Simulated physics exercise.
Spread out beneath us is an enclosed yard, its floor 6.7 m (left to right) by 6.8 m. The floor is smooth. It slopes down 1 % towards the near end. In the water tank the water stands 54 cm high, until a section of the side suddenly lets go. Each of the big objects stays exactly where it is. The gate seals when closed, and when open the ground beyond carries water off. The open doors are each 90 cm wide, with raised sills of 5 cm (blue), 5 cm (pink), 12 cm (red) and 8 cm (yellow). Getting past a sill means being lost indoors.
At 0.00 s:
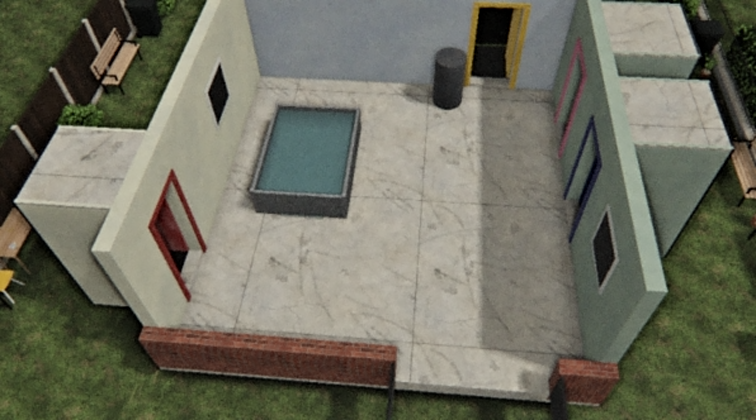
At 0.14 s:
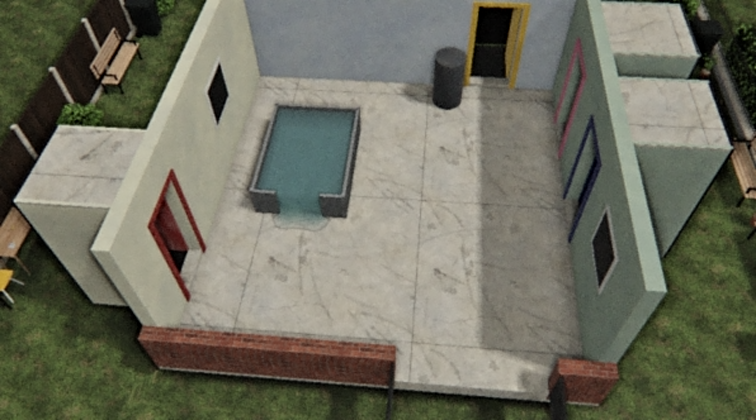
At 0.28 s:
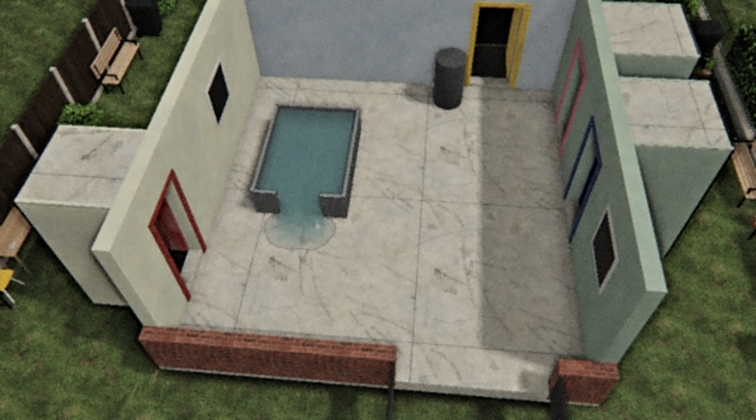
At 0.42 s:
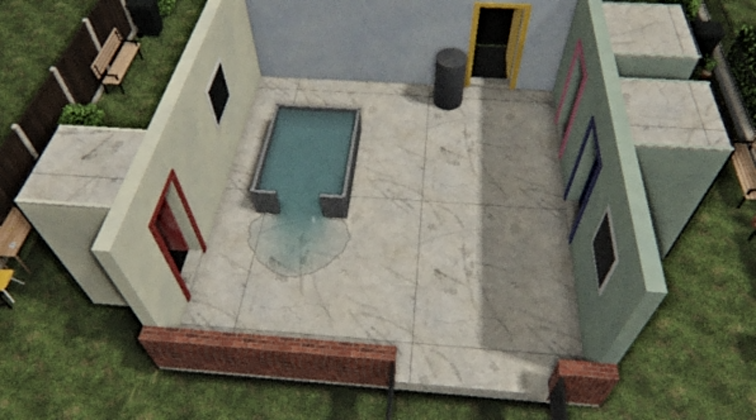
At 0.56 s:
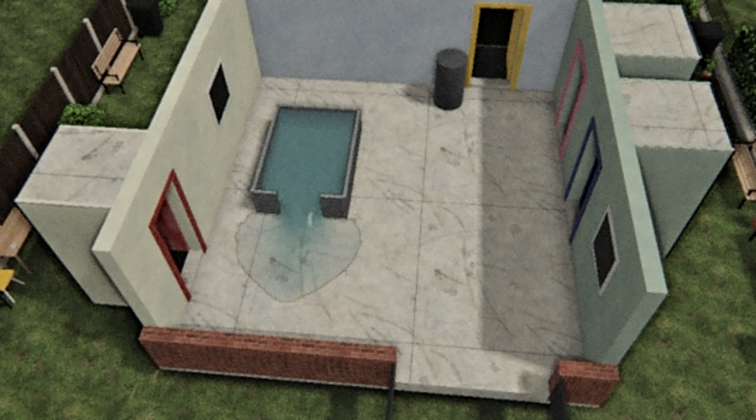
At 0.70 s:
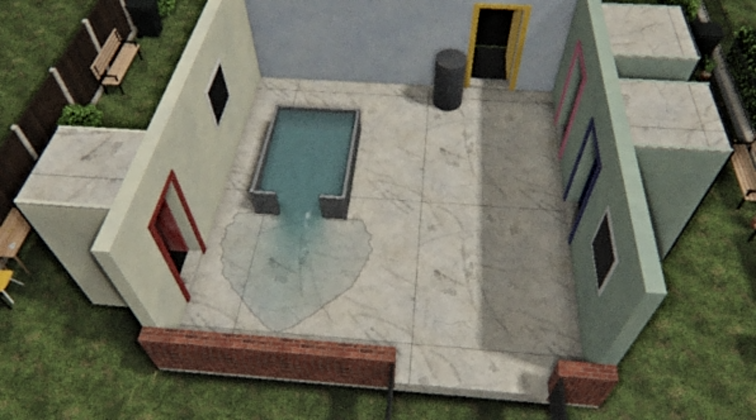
Water pouring through a gap in the near side of a raised tank, spreading across the pale floor of a walled yard.
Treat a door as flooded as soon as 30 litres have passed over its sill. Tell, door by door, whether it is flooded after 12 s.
In the end the blue door will undershoot the limit, the pink door will undershoot the limit, the red door will undershoot the limit, the yellow door will undershoot the limit.
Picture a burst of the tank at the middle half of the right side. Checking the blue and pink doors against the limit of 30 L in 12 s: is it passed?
With respect to that limit, blue ends up outside it, pink ends up outside it.
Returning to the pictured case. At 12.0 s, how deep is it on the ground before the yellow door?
Roughly 2.5 centimetres.
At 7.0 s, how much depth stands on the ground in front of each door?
Depths in cm: Blue 4, pink 0, red 10, yellow 0.
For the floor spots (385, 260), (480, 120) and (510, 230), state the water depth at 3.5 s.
Depth readings in turn - 1, 0, 0 cm.
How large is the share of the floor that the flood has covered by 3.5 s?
30 %.
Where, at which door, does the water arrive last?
Last comes the yellow one.
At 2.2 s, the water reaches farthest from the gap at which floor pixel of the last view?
Somewhere around (469, 374).
After 1.4 s water covers 20 % of the floor and is deepest (30 cm) near (299, 224); blue door not reached, pink door not reached, red door 5 cm at the sill, 0 L in, yellow door not reached.
After 2.2 s water covers 25 % of the floor and is deepest (31 cm) near (205, 351); blue door not reached, pink door not reached, red door 9 cm at the sill, 0 L in, yellow door not reached.
After 3.5 s water covers 30 % of the floor and is deepest (20 cm) near (173, 349); blue door not reached, pink door not reached, red door 14 cm at the sill, 2 L in, yellow door not reached.
After 7.0 s water covers 55 % of the floor and is deepest (15 cm) near (173, 349); blue door 4 cm at the sill, 0 L in, pink door not reached, red door 10 cm at the sill, 8 L in, yellow door not reached.
After 12.0 s water covers 85 % of the floor and is deepest (10 cm) near (281, 358); blue door 4 cm at the sill, 0 L in, pink door 2 cm at the sill, 0 L in, red door 5 cm at the sill, 8 L in, yellow door 3 cm at the sill, 0 L in.
